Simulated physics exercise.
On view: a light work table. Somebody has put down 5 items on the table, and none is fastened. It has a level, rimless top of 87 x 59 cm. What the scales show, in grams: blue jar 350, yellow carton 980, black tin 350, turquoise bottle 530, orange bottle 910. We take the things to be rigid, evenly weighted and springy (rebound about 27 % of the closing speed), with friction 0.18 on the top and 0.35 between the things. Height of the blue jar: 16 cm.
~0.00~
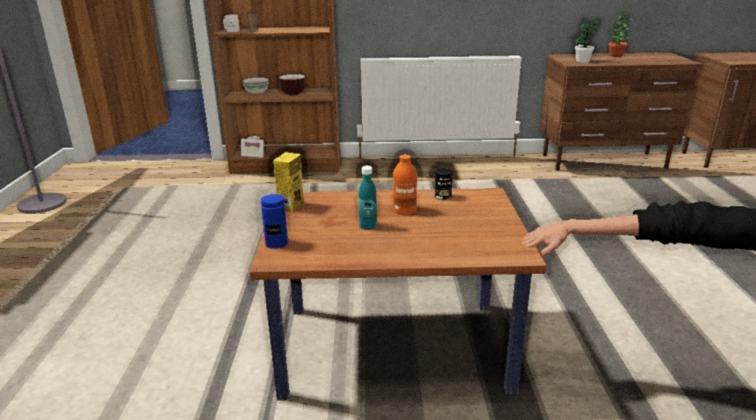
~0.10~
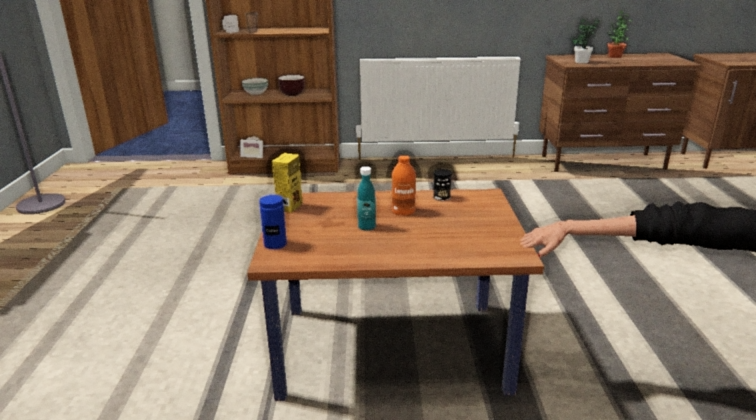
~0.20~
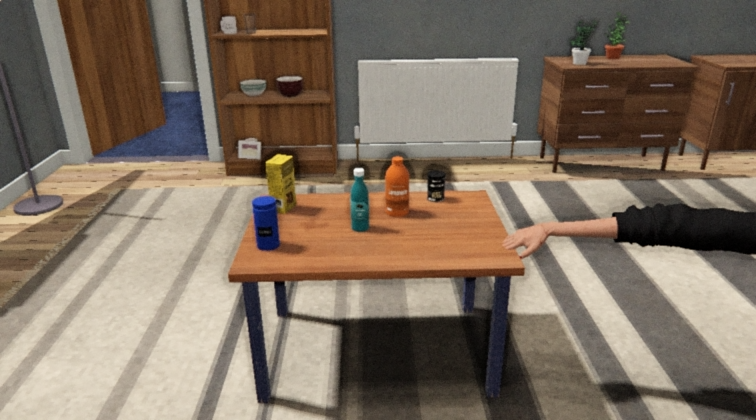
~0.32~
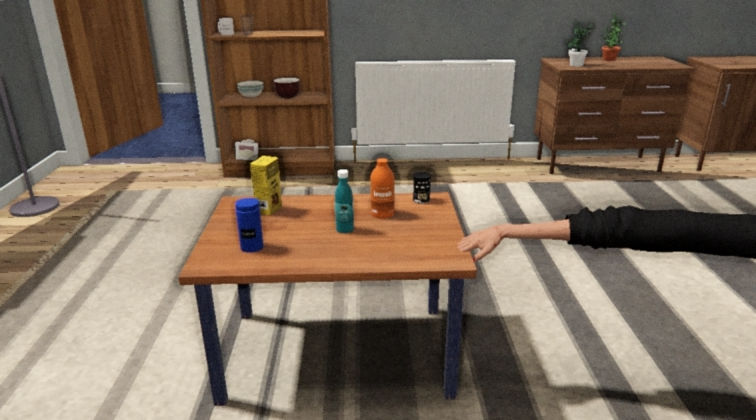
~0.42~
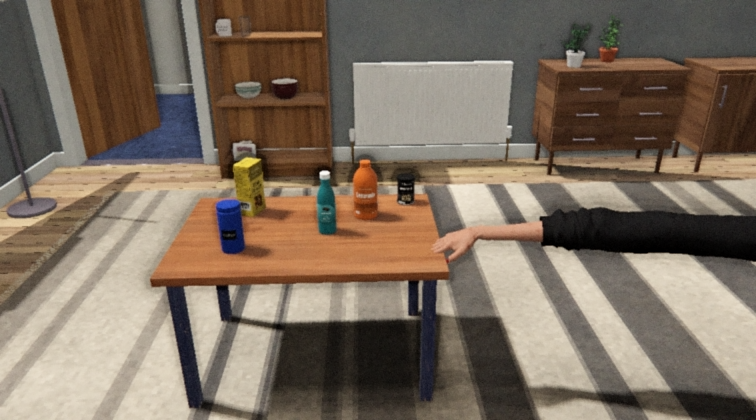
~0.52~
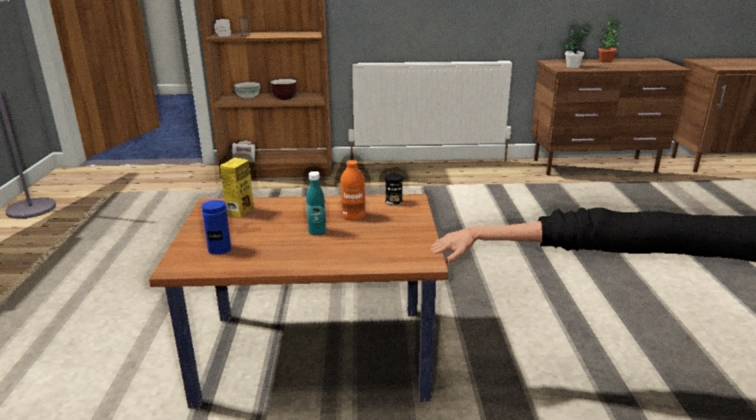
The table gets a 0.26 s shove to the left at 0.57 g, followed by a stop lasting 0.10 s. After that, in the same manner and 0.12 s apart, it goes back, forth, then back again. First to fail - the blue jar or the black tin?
The first.
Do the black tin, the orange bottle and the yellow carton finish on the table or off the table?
Outcome: The black tin remains on its support; the orange bottle remains on its support; the yellow carton departs its support.
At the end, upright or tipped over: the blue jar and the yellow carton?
Here's how it ends: The blue jar comes down, and the yellow carton comes down.
Around 0.92 s, blue jar and yellow carton now off the table; black tin shifted 14 cm near (397, 190); orange bottle shifted 14 cm.
Around 1.42 s, table shifted 26 cm; black tin shifted 4 cm near (374, 190); turquoise bottle shifted 17 cm; orange bottle shifted 3 cm.
Finally (2.5 s), off the table, blue jar and yellow carton; not toppled but over 5 cm from the start, black tin and orange bottle; turquoise bottle still in place (within 5 cm). Final places as that camera would see them, blue jar near (216, 371), black tin near (383, 190). Blue jar went at 0.78 s; black tin was never lost.
